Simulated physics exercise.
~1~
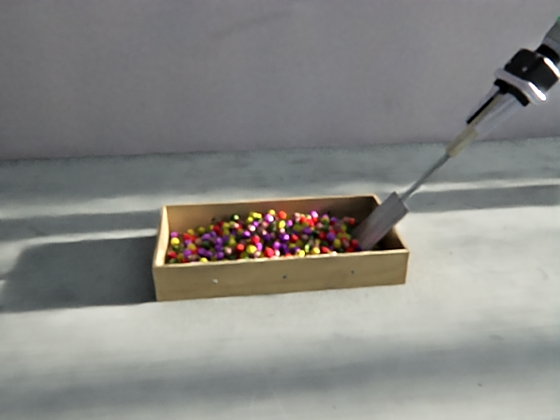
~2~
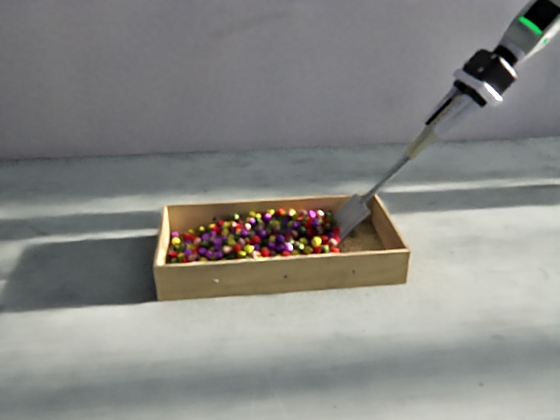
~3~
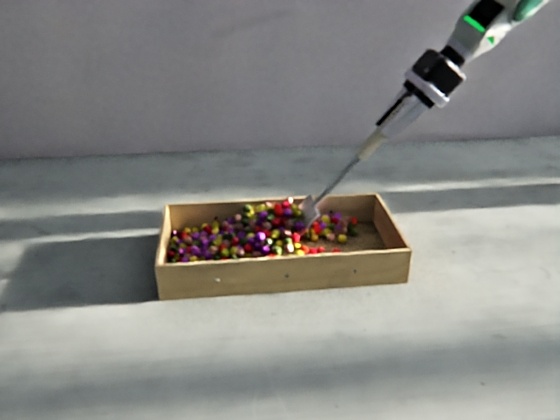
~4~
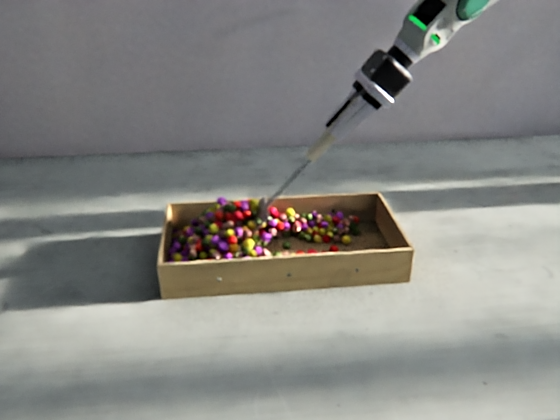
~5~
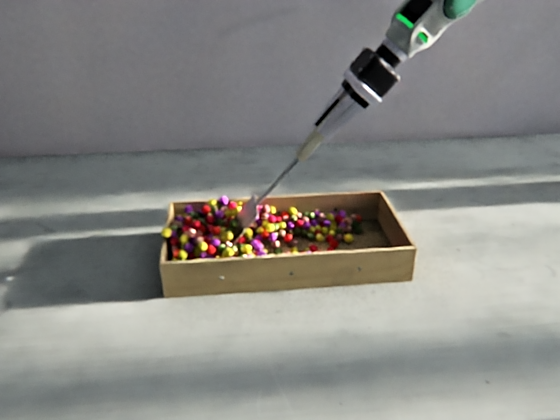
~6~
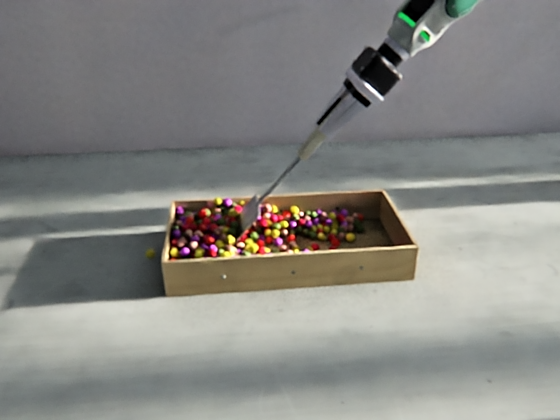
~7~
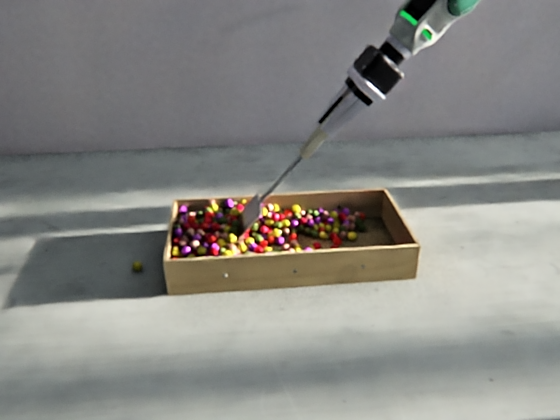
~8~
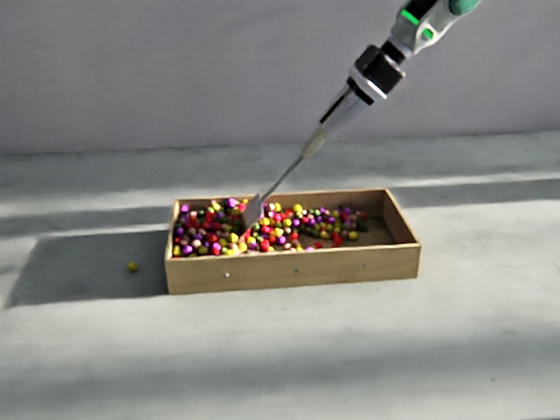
A robot arm holding a flat paddle lowers its blade into the right end of a shallow wooden trough filled with small, colourful round sweets. It sweeps left, pushing the sweets into a taller heap and leaving the right end mostly bare. Some trail behind the blade as the heap crowds toward the left end. The paddle slows and stops left of the middle, and a yellowish sweet drops over the left edge onto the grey table. It comes to rest just outside, while the others stay in the trough around the still blade.
